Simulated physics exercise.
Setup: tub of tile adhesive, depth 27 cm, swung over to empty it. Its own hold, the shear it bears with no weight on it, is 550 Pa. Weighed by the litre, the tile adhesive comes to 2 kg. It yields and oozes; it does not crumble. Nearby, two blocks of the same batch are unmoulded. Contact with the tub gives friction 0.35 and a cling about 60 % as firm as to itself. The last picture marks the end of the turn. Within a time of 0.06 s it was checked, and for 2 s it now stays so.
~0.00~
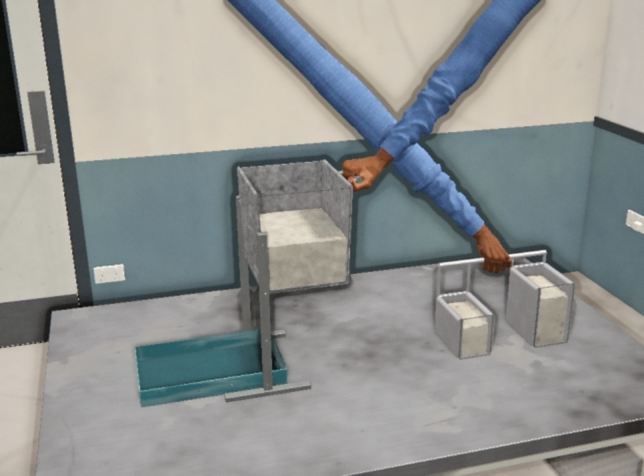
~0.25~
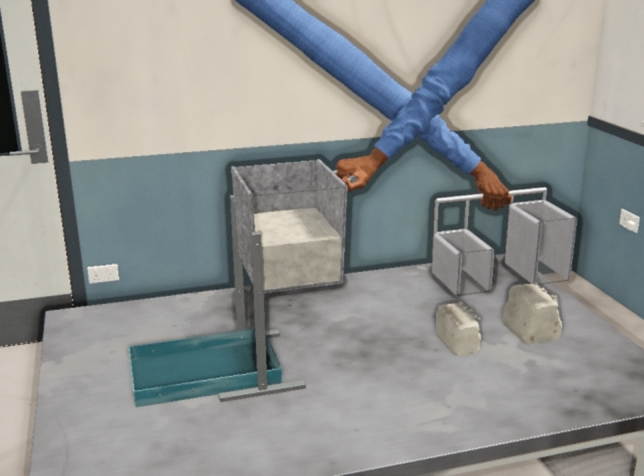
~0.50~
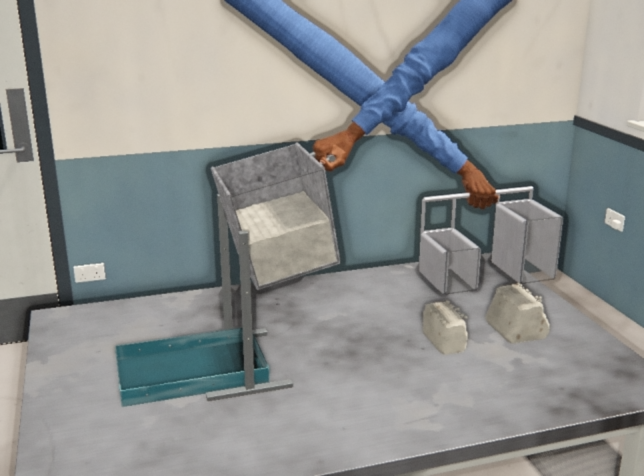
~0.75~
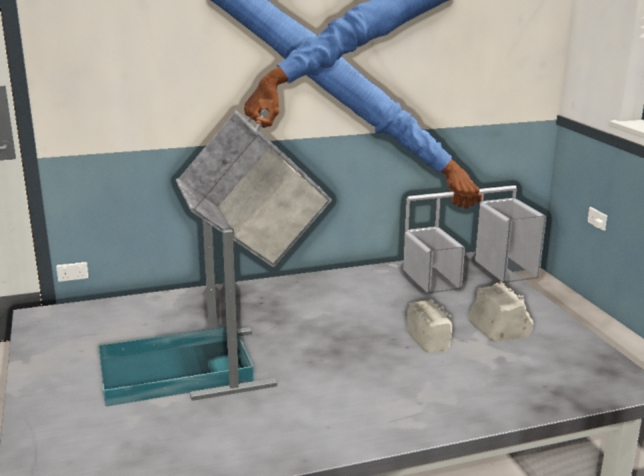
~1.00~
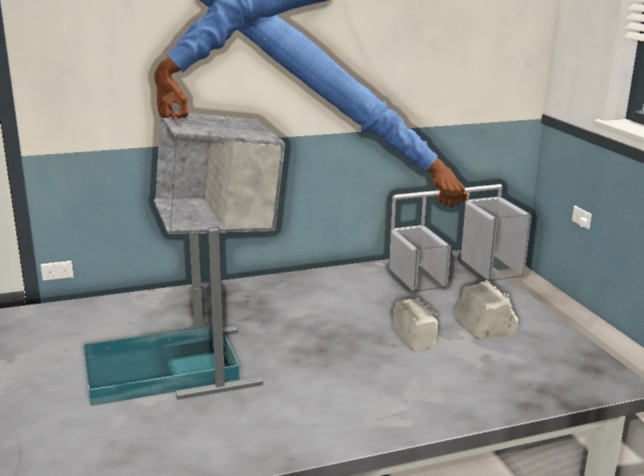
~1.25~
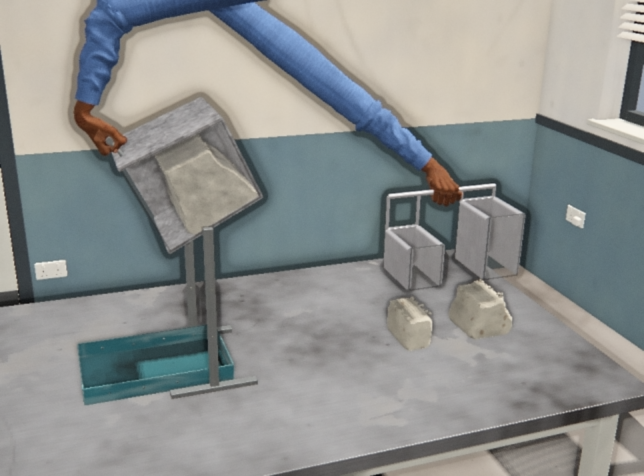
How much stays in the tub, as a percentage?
0 %.
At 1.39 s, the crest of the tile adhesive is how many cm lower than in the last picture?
About 10 cm.
By 1.39 s, the tub is at 115 degrees and holds 79 %.
By 1.56 s, the tub is at 115 degrees and holds 29 %.
By 1.73 s, the tub is at 115 degrees and holds 0 %.
By 1.90 s, the tub is at 115 degrees and holds 0 %.
By 3.25 s, at the end, the tub is at 115 degrees and holds 0 %.
